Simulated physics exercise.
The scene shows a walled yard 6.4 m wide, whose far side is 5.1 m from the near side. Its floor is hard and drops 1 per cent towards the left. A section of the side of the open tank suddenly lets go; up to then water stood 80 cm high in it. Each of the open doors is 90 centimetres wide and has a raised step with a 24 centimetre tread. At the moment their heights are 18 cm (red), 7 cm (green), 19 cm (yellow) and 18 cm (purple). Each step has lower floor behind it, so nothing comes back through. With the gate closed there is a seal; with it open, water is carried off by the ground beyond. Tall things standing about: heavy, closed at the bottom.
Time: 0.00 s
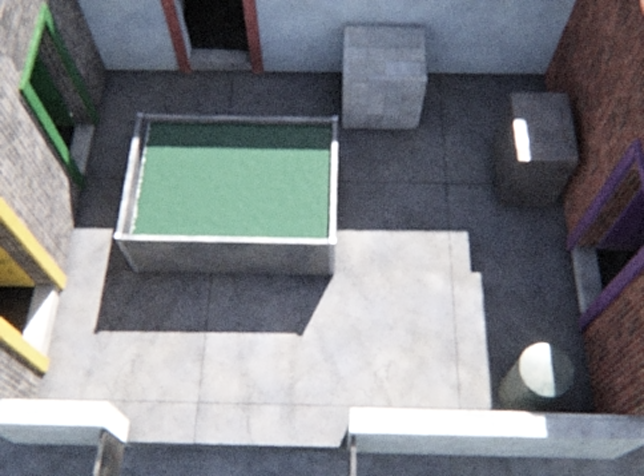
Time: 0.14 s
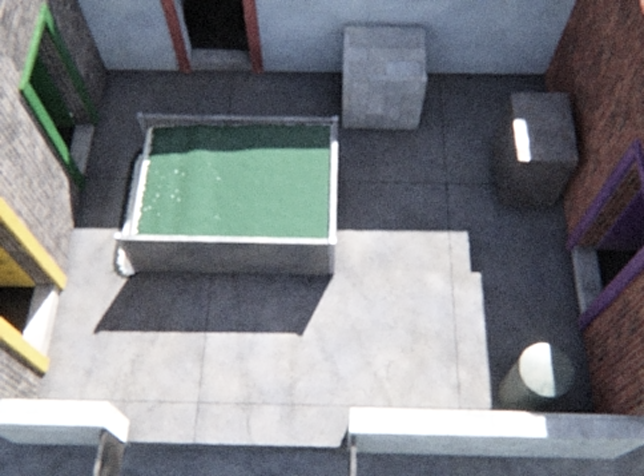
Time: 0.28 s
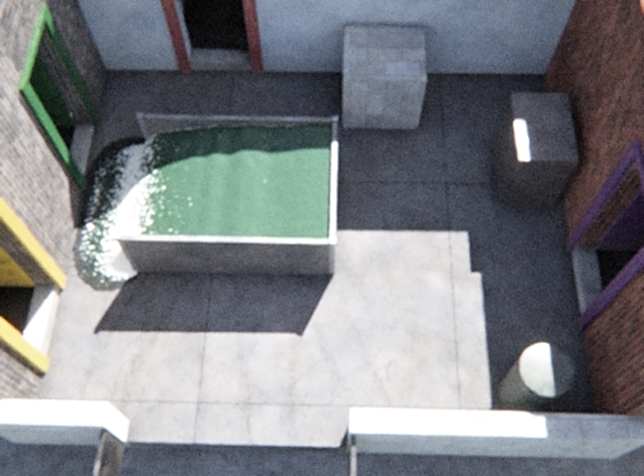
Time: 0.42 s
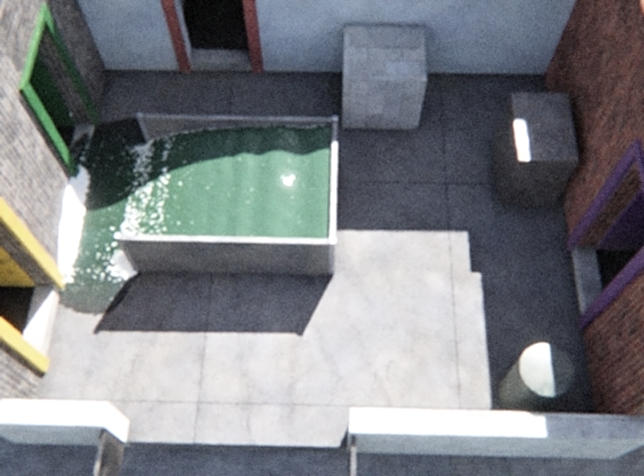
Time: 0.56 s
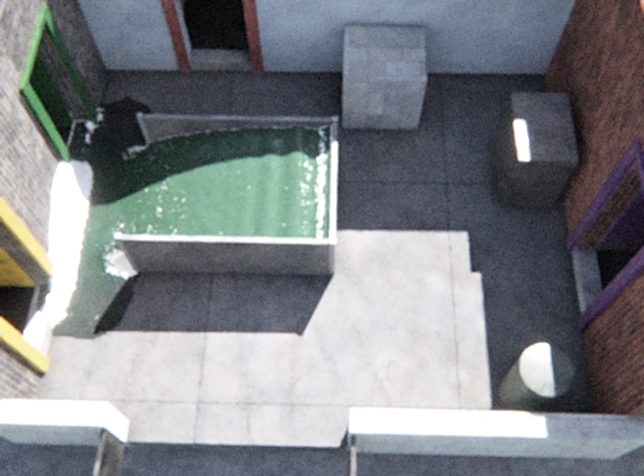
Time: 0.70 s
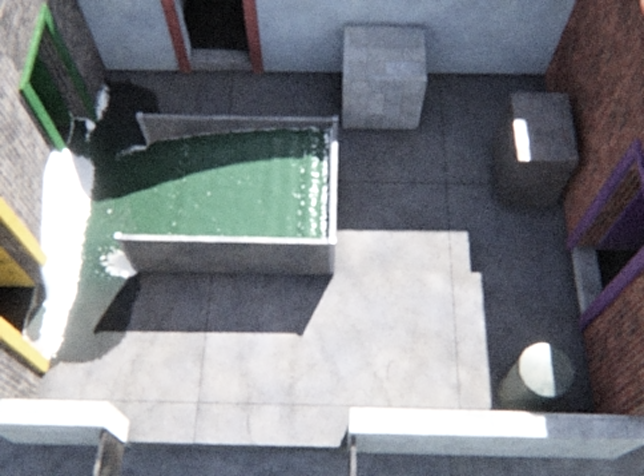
The clip shows an open tank of green water in a walled yard; its left side gives way, and water pours out across the floor to the left wall, spreading along it and reaching the yellow door.
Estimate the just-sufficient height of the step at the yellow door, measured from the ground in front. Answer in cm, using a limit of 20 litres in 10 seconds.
I would say 22 cm.
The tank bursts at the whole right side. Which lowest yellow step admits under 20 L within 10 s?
Then the minimum is about 13.5 cm.
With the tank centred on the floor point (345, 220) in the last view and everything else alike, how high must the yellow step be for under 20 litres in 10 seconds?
You'd need some 26 cm.
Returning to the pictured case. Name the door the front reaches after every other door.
Coming last is the purple one.
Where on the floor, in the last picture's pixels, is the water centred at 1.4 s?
The water is centred near (179, 221).
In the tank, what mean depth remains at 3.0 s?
Around 21 centimetres.
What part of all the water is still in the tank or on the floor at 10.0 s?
Water still present: Approx. 62 %.
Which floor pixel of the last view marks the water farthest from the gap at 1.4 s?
Around (35, 417).
After 1.4 s water covers 20 % of the floor, deepest (58 cm) near (76, 223); 26 cm at the yellow door, 7 litres in over its 19 cm step.
After 3.0 s water covers 50 % of the floor, deepest (37 cm) near (105, 82); 18 cm at the yellow door, 30 litres in over its 19 cm step.
After 10.0 s water covers 100 % of the floor, deepest (13 cm) near (95, 132); 8 cm at the yellow door, 34 litres in over its 19 cm step.
At the yellow door as built, the water arrived by 0.6 s and peaked near 32 cm at 0.7 s.
Run again over the same 10 s with other heights there, 37 litres in over 18.5 cm, 10 litres over 25 cm. The limit of 20 litres is kept from about 22 cm up.
